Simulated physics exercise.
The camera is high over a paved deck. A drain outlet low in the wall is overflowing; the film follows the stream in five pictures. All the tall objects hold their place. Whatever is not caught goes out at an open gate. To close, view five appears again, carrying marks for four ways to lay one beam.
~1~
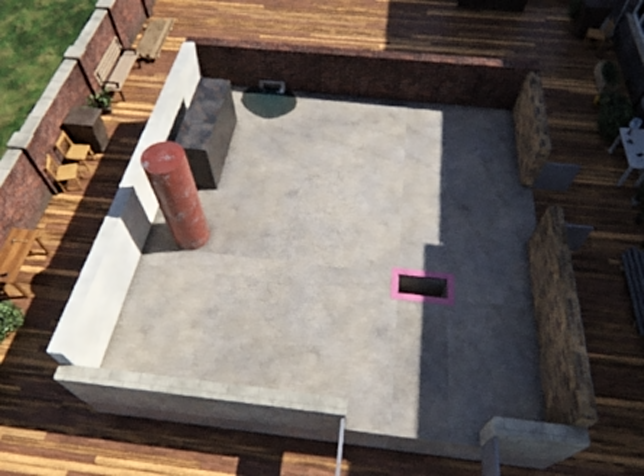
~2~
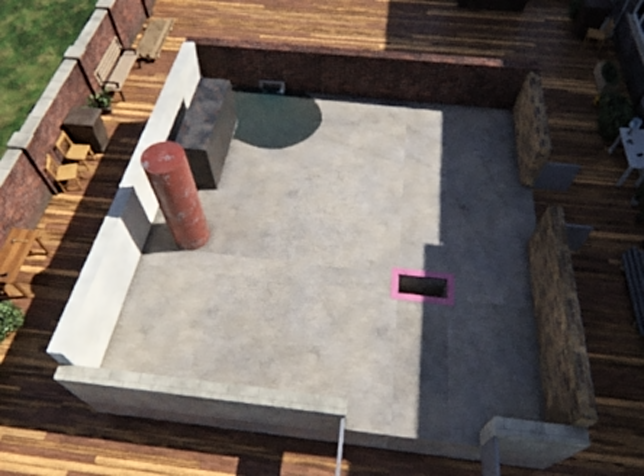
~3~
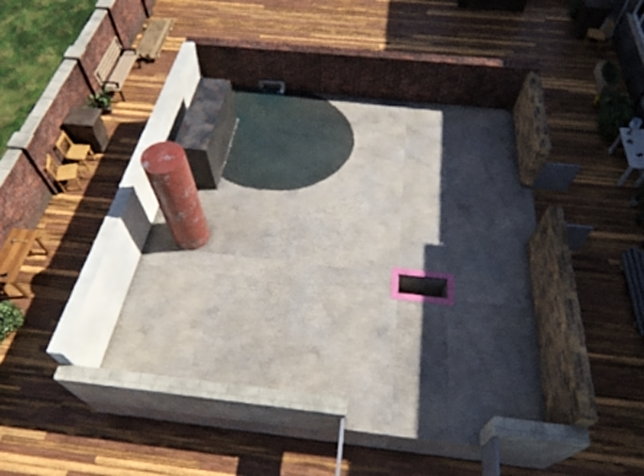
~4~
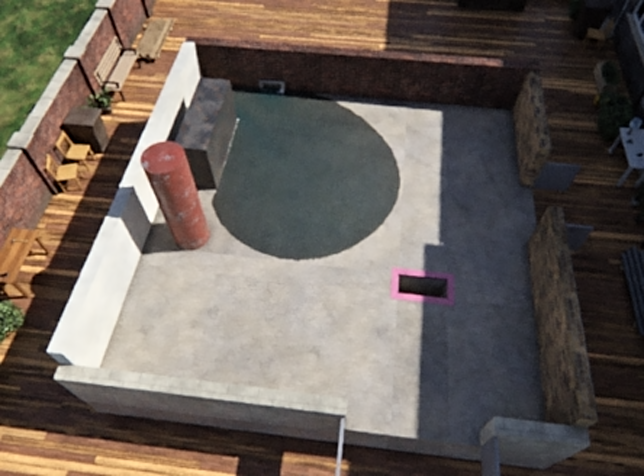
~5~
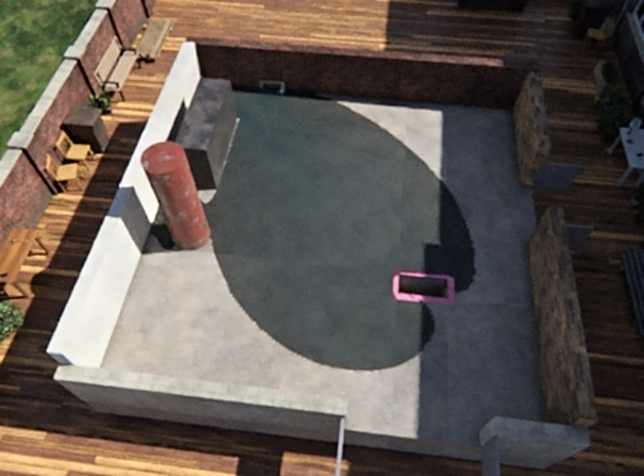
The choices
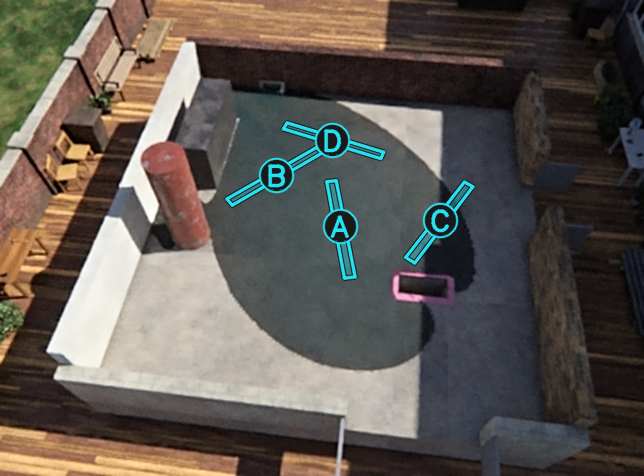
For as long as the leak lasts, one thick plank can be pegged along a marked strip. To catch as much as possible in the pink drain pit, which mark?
I would pick place C.
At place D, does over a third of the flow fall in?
No.
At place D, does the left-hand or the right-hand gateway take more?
The left one.
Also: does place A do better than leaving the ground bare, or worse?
Worse.
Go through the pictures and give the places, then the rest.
The first picture shows outfall at (272, 85); pink drain pit at (423, 286); open gate at (412, 423); open gate at (524, 214); front seen at (280, 113), 2 % of the ground wet; pink drain pit still dry.
The second picture shows front seen at (293, 142), 6 % of the ground wet; pink drain pit still dry.
The third picture shows front seen at (292, 185), 14 % of the ground wet; pink drain pit still dry.
The fourth picture shows front seen at (317, 253), 28 % of the ground wet; pink drain pit still dry.
The fifth picture shows front seen at (409, 352), 48 % of the ground wet; pink drain pit taking water.
On the marked copy, A from (331, 181) to (349, 277); B from (229, 202) to (319, 150); C from (410, 260) to (468, 184); D from (285, 125) to (382, 155).
Choosing A, about 10 % of the stream goes into the pink drain pit, about 88 % out by the gates.
Choosing B, about 10 % of the stream goes into the pink drain pit, about 88 % out by the gates.
Choosing C, about 25 % of the stream goes into the pink drain pit, about 73 % out by the gates.
Choosing D, about 14 % of the stream goes into the pink drain pit, about 85 % out by the gates.
